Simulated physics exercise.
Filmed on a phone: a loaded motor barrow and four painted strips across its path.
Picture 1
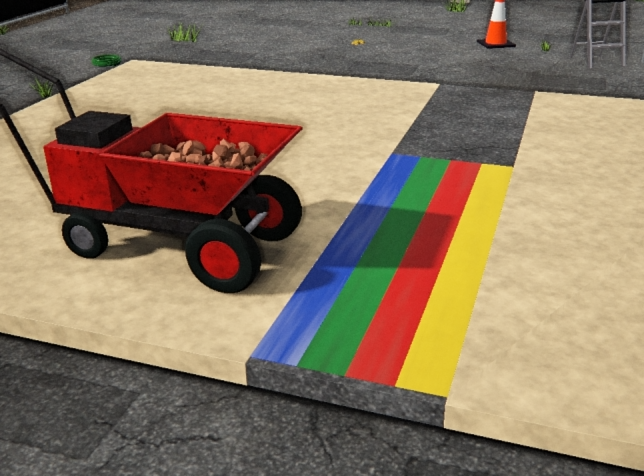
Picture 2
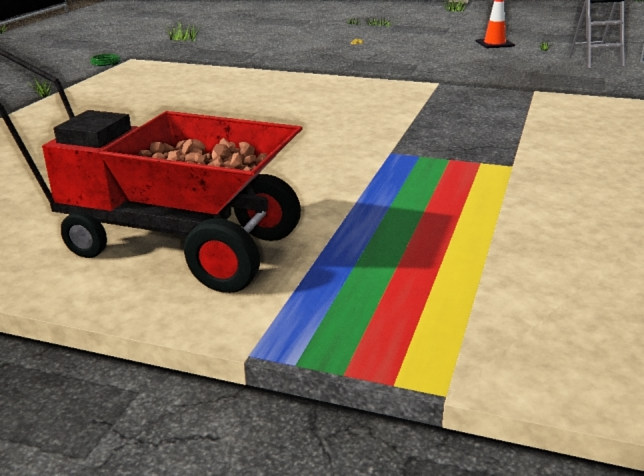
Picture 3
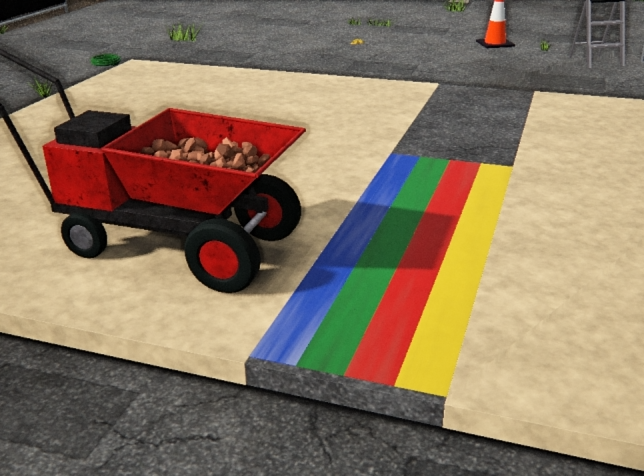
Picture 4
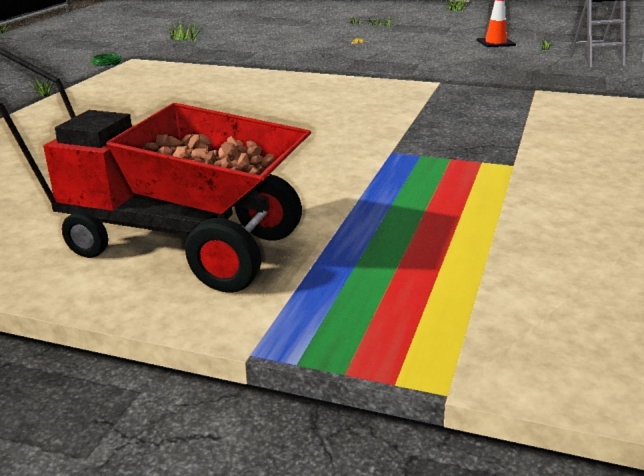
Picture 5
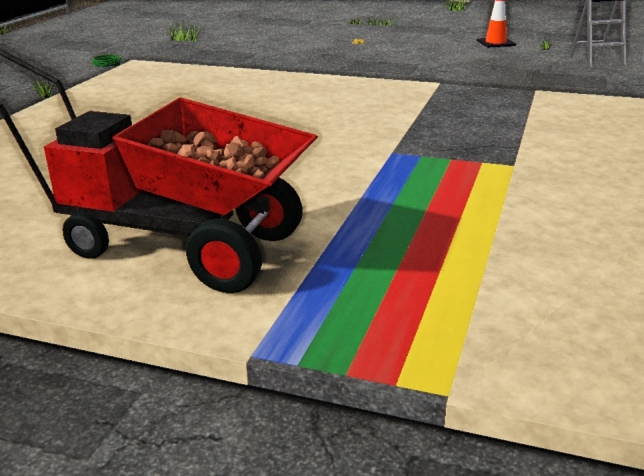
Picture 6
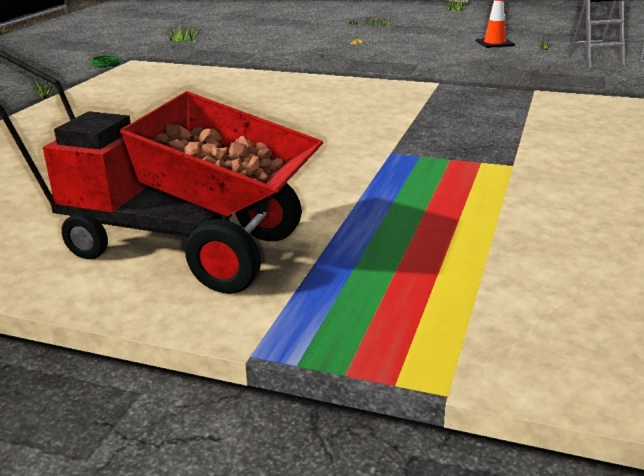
On a paved yard, a red motor barrow loaded with rubble stands on a pale slab beside blue, green, red and yellow painted strips; its skip, level at first, slowly tilts forward to the right while the wheels stay still.
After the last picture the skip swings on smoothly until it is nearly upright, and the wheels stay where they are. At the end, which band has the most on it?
The green strip carries the most.
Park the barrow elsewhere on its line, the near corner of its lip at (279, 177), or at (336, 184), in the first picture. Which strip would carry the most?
At the first place the red strip, at the second the yellow one.
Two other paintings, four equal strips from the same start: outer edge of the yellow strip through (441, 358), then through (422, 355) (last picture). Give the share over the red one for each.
Roughly 20 per cent, and 20 per cent.
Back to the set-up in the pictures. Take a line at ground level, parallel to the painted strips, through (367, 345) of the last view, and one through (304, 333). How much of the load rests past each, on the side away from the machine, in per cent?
First some 20, then 70 per cent.
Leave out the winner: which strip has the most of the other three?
Next in line is the red one.
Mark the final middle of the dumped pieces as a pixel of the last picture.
Near (377, 281).
Just after the last frame, skip tipped steeply; every one in the skip.
A moment on, skip tipped right over; roughly two thirds in the skip; just a few over the blue strip; roughly a quarter over the green strip; just a few over the red strip.
Further on, skip tipped right over; roughly a third in the skip; about a tenth over the blue strip; roughly a third over the green strip; roughly a quarter over the red strip; about a tenth over the yellow strip; just a few off the paint.
When it is over, skip tipped right over; roughly a third in the skip; about a tenth over the blue strip; roughly a third over the green strip; roughly a quarter over the red strip; about a tenth over the yellow strip; just a few off the paint.
